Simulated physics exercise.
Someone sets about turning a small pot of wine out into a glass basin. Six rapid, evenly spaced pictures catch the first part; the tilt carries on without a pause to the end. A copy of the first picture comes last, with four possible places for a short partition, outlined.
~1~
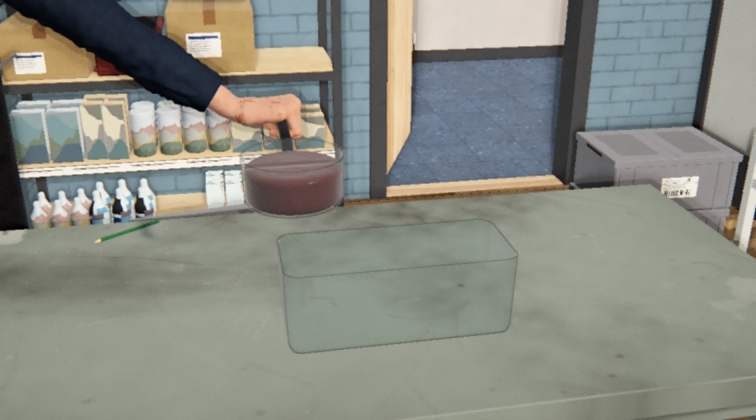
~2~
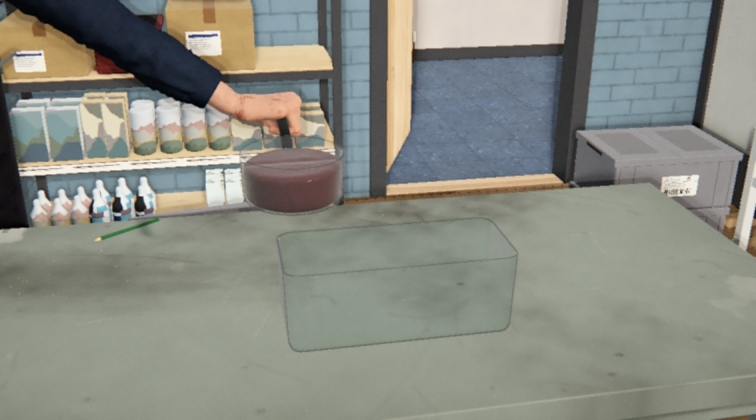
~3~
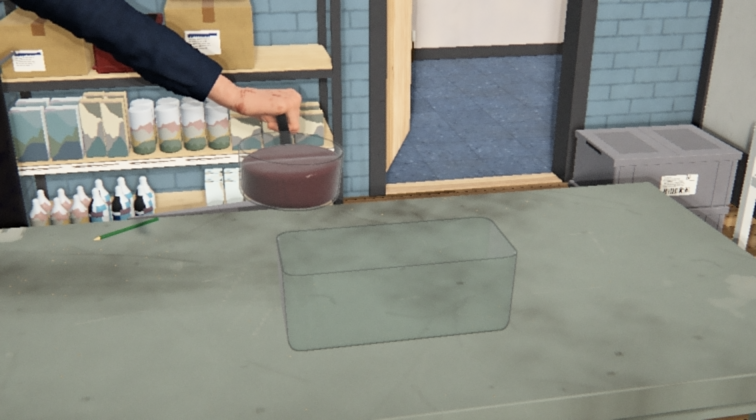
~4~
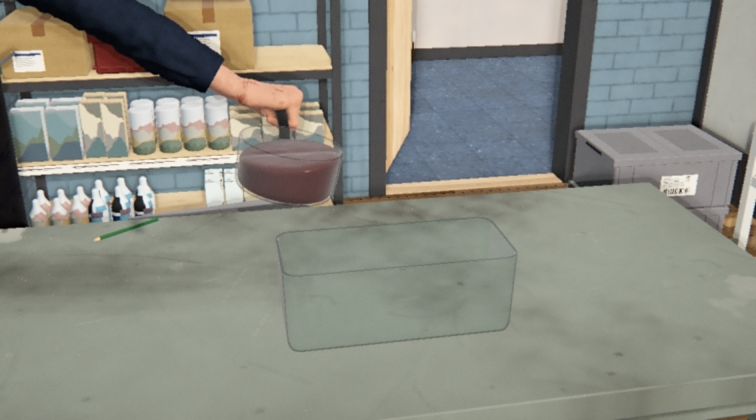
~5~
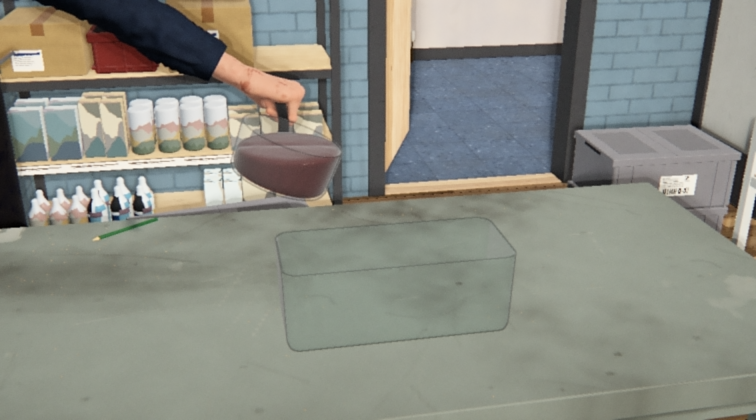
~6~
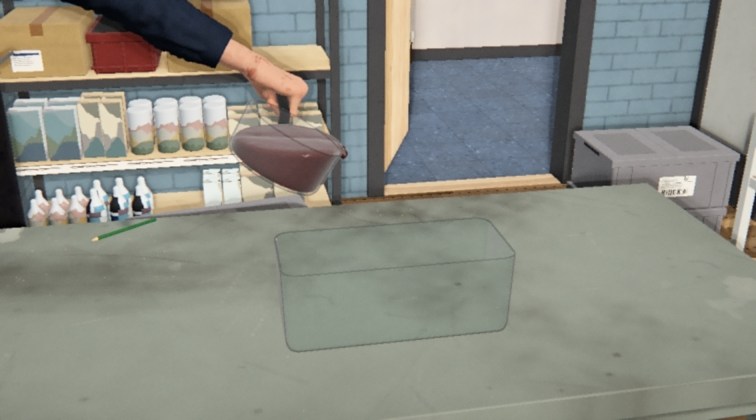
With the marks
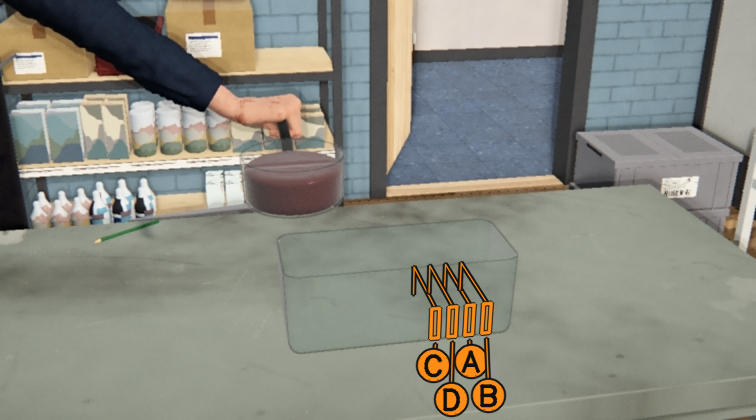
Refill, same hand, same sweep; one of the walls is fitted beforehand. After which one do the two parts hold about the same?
C.
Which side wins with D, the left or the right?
The left one.
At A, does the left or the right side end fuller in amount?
The left one.
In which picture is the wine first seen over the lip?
In picture 6.
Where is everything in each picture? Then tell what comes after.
Upright, lip at (342, 151); basin from (289, 351) to (509, 328); nothing has left yet, in the first frame.
Upright, lip at (342, 149); nothing has left yet, in the second frame.
Tipped about 5°, lip at (341, 148); nothing has left yet, in the third frame.
Tipped about 12°, lip at (341, 149); nothing has left yet, in the fourth frame.
Tipped about 21°, lip at (340, 149); nothing has left yet, in the fifth frame.
Tipped about 31°, lip at (339, 149); wine is over the lip, down to (343, 154), in the sixth frame.
On the marked copy, A at (469, 340); B at (486, 338); C at (435, 344); D at (452, 342).
If A is chosen, about 94 % ends left of the wall and 4 % right of it.
If B is chosen, about 91 % ends left of the wall and 7 % right of it.
If C is chosen, about 51 % ends left of the wall and 48 % right of it.
If D is chosen, about 83 % ends left of the wall and 15 % right of it.
